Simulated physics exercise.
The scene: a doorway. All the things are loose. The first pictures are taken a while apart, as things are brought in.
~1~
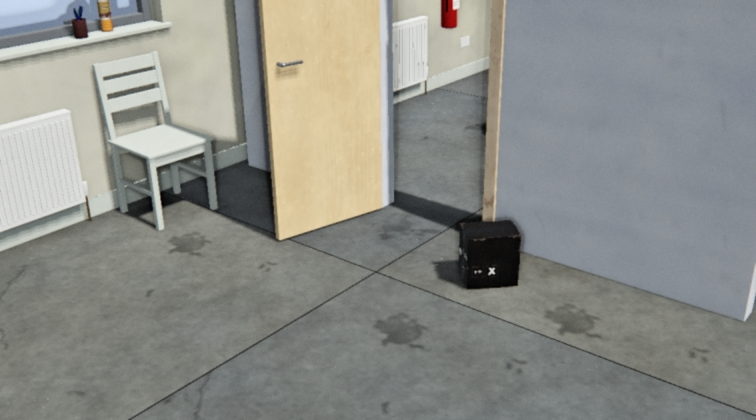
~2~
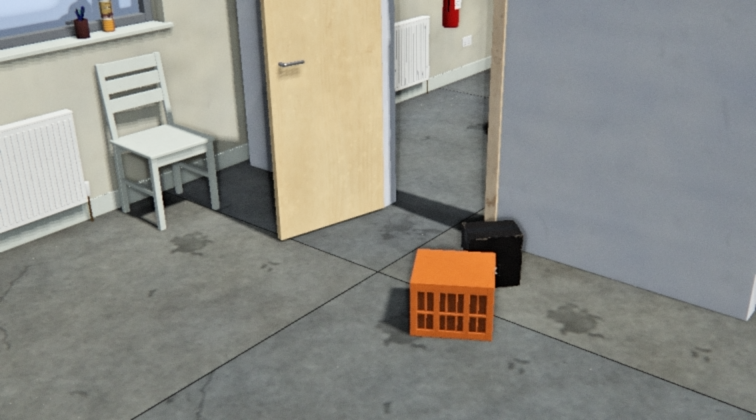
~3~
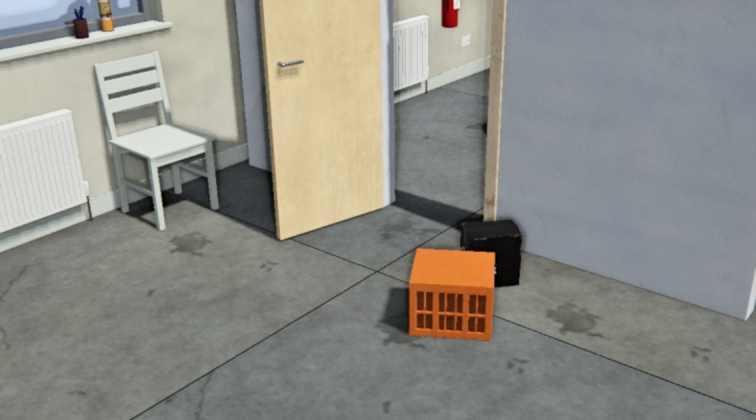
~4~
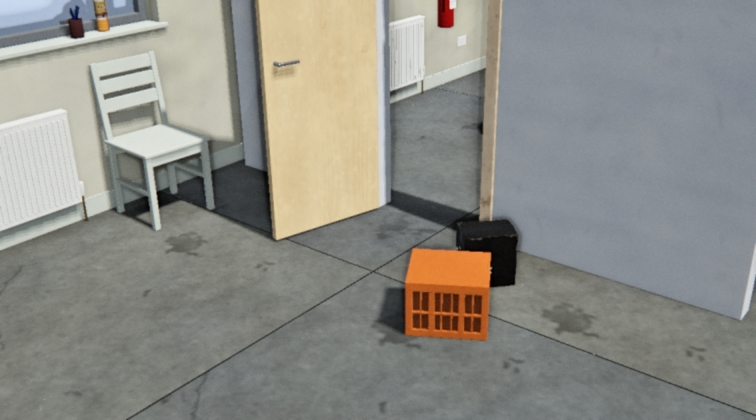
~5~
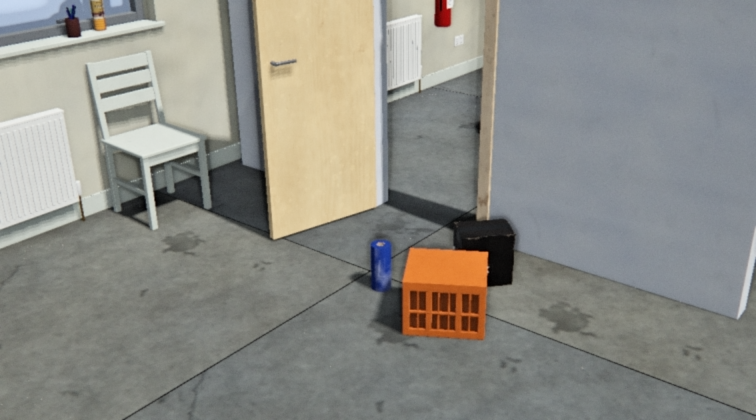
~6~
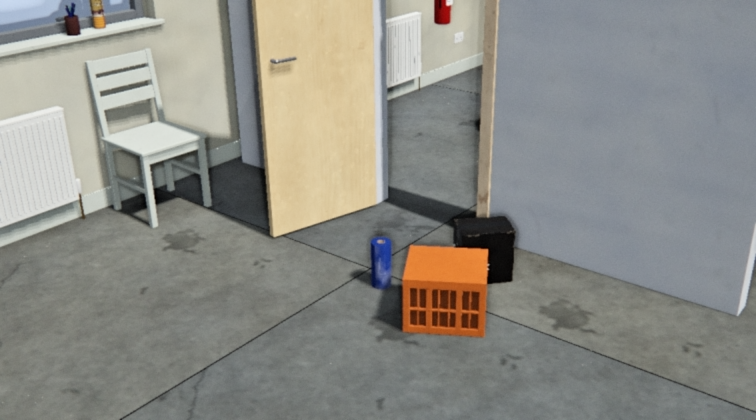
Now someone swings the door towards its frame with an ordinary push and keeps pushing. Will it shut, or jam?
Here the door shuts.
Then, 1.10 s on from there, door 82° open.
Then, 2.00 s on from there, door 51° open.
Then, 2.90 s on from there, door 19° open.
In the end, door 0° open; all 3 unmoved. At the end, from the last picture's camera, blue roll near (381, 263).
